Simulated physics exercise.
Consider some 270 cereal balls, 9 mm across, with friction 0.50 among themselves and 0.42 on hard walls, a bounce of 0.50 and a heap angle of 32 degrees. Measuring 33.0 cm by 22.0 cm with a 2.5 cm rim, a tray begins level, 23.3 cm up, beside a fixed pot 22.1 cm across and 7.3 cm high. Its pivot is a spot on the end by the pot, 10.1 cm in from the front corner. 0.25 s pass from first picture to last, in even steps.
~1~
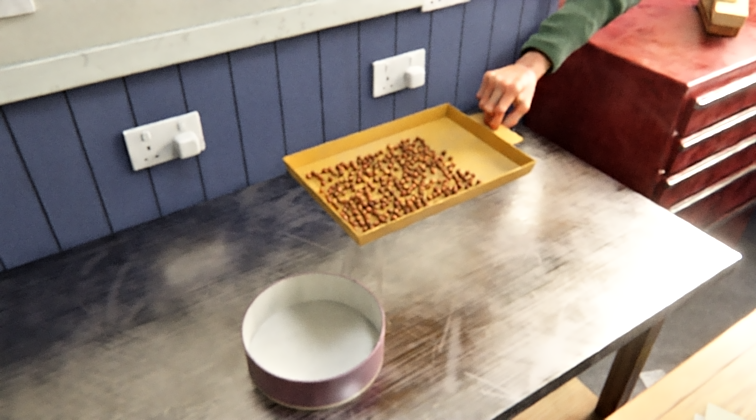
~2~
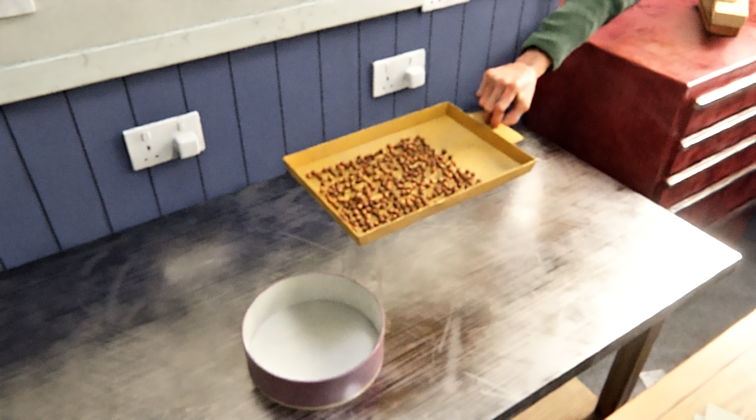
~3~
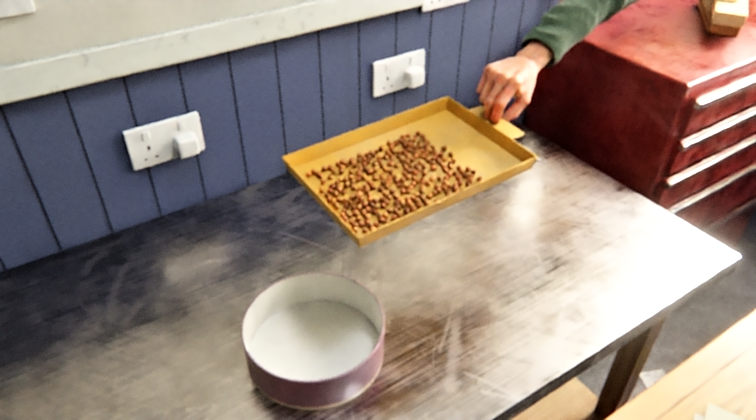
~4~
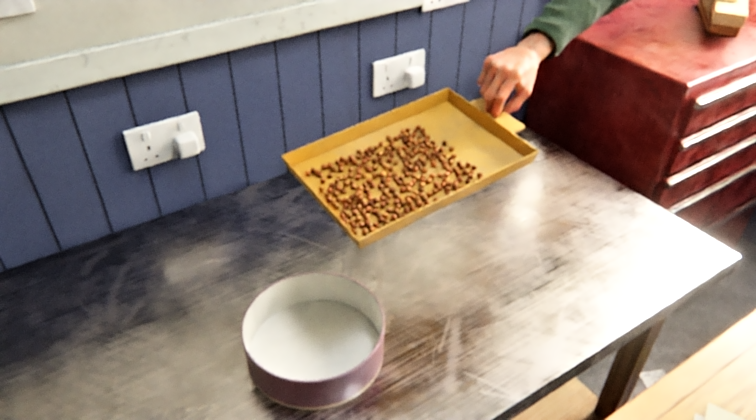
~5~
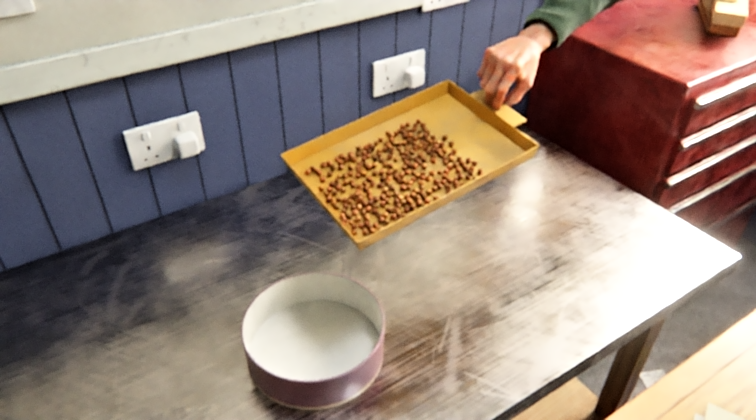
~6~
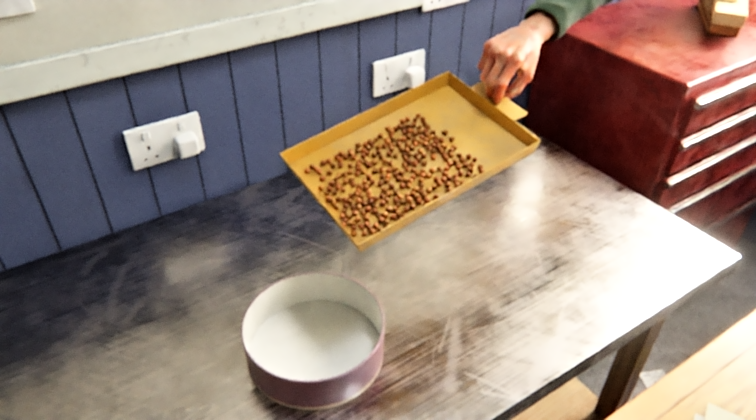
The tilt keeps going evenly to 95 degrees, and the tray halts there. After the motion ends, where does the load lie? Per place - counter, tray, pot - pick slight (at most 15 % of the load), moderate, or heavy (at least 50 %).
Counter - slight; tray - slight; pot - heavy.
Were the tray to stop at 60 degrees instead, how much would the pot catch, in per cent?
Around 0 %, I reckon.
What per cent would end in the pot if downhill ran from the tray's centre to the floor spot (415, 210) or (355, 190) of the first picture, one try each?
Roughly 70 per cent on the first try and 70 per cent on the second.
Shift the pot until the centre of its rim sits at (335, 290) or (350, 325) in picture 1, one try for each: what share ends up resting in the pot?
Spot one: Some 85 per cent; spot two: Some 100 per cent.
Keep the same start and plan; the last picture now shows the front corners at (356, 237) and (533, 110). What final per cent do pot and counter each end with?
Pot 80; counter 20.
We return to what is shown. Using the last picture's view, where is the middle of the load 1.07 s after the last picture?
(367, 194) or thereabouts.
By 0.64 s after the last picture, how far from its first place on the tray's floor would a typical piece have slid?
I'd say close to 5 centimetres.
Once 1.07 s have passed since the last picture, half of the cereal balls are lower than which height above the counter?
Height: Around 28 cm.
Then, 0.64 s after the last picture, tilt 51 degrees; the tray holds 100 %, the pot 0 %.
Then, 1.07 s after the last picture, tilt 77 degrees; the tray holds 100 %, the pot 0 %.
Then, 1.57 s after the last picture, tilt 95 degrees; the tray holds 20 %, the pot 45 %.
In the end, counter 0 %, tray 0 %, pot 100 %.
